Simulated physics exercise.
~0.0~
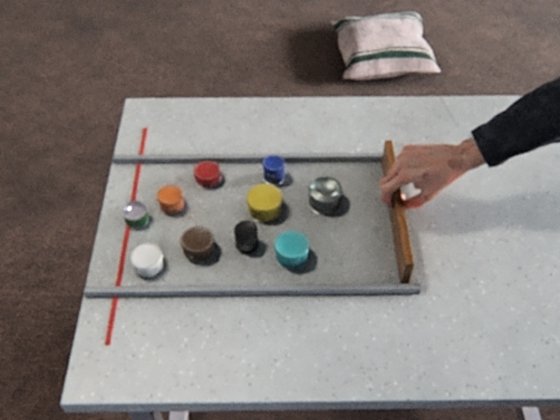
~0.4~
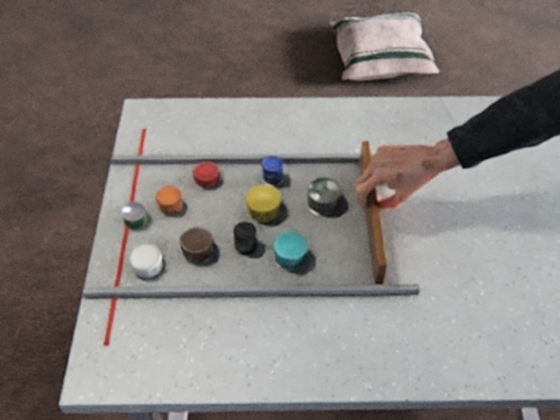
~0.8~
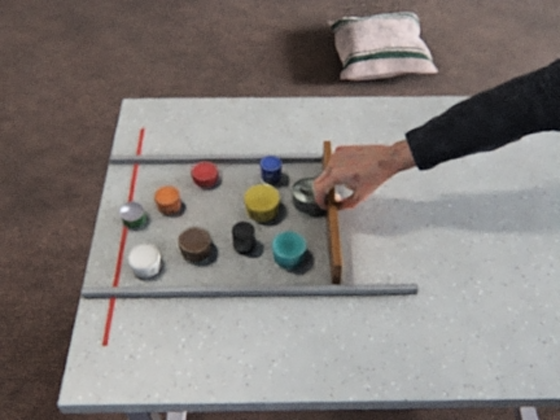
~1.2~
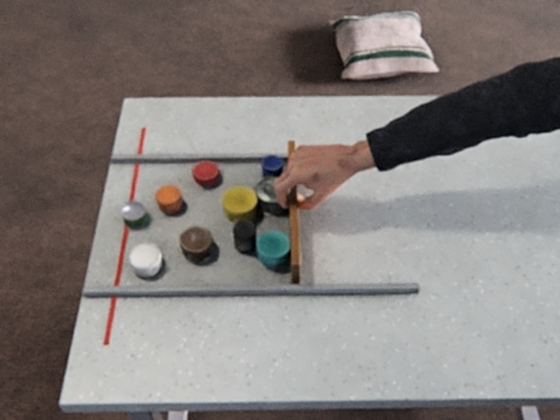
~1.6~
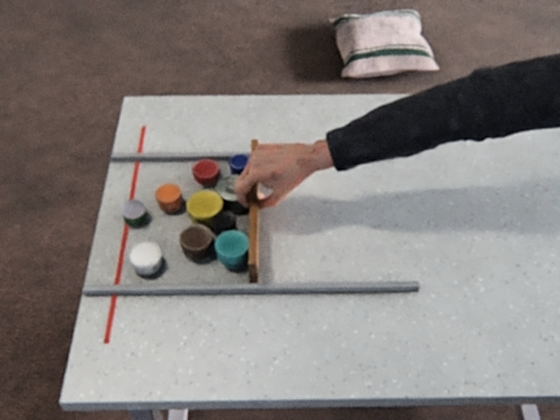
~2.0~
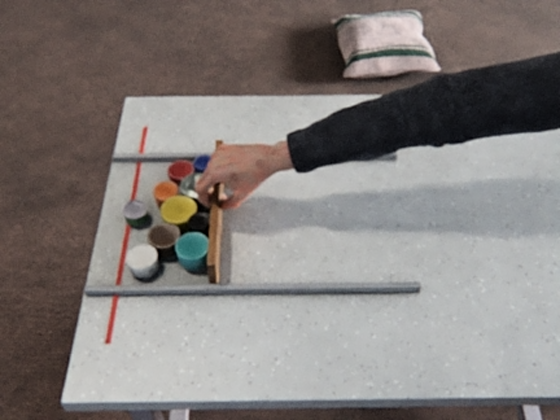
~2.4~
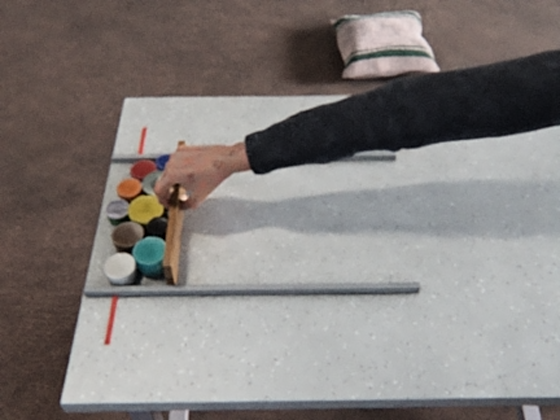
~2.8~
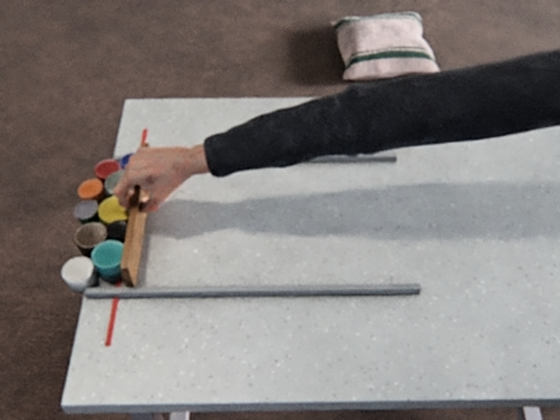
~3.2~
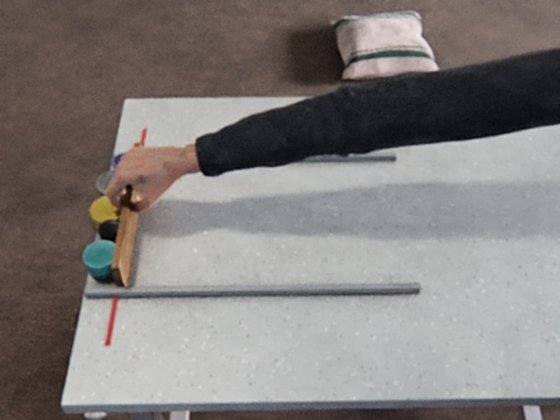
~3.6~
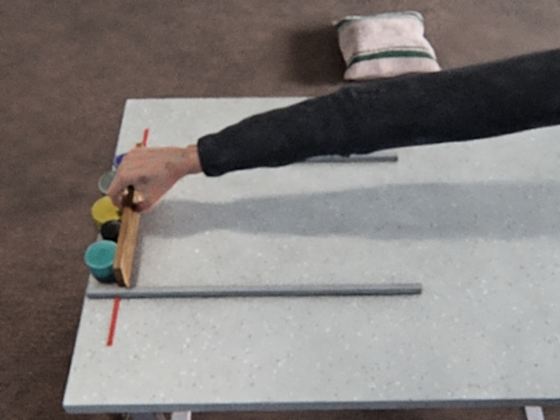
A hand in a dark sleeve grips an upright wooden board at the right end of a cluster of small pots and tins on a pale speckled table, seen from above, with two grey rails alongside and a red tape line near the left edge. A striped cushion lies on the brown floor beyond. The board slides left, gathering the grey tin, then the turquoise and yellow ones, and finally the red, orange, brown, green and white ones. The crowded group crosses the tape to the edge. Five drop off, while turquoise, yellow, black, grey and blue ones remain beside the stopped board.
